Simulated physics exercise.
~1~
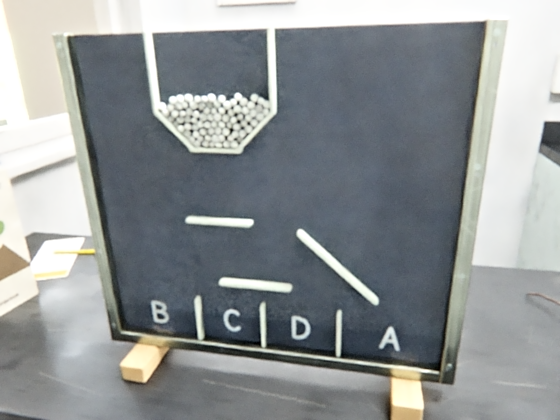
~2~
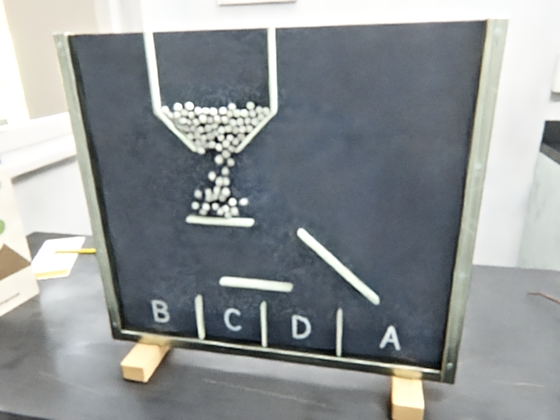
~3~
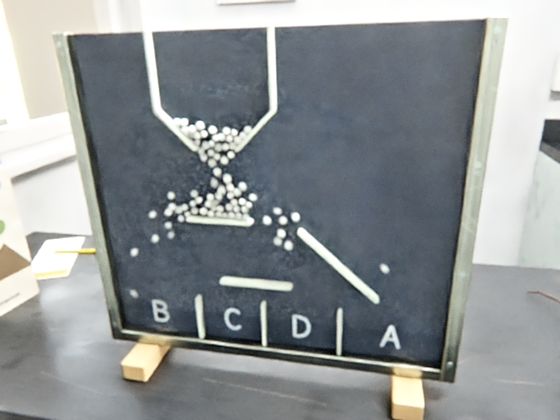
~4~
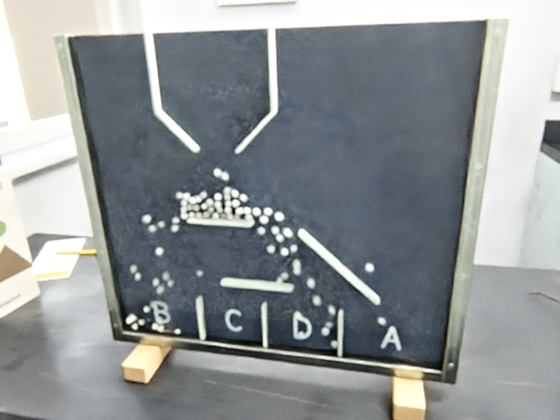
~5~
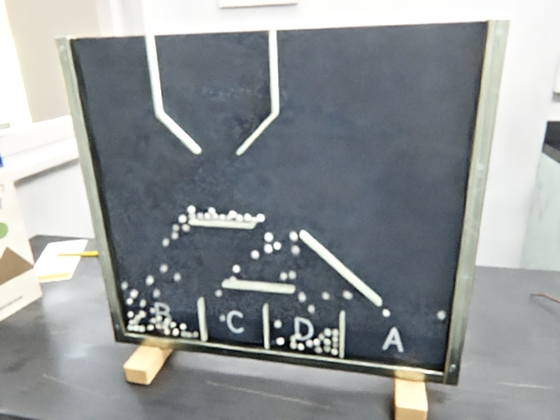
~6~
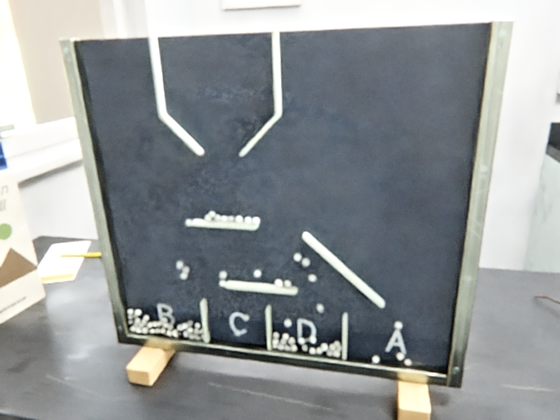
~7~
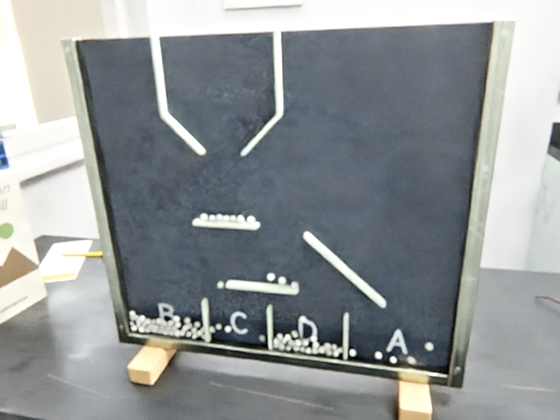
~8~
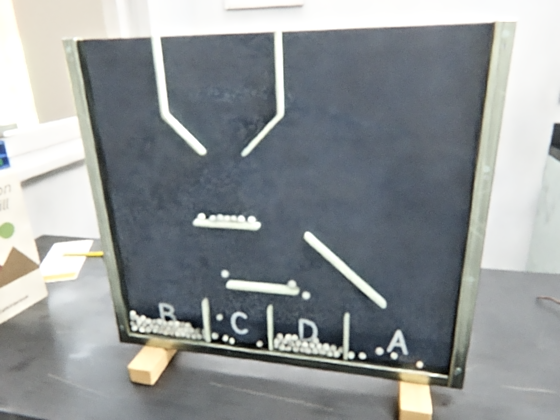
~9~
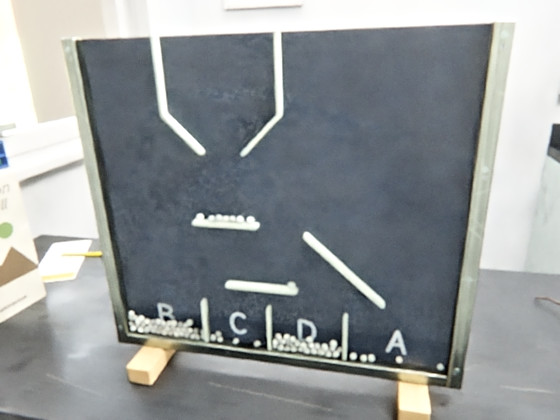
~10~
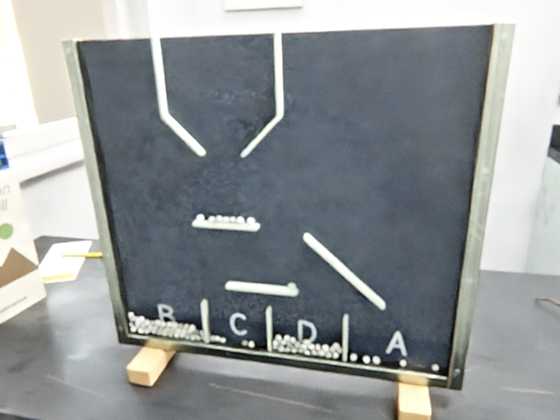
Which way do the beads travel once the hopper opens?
The beads move down, falling from the hopper past the ledges toward the lettered bins.
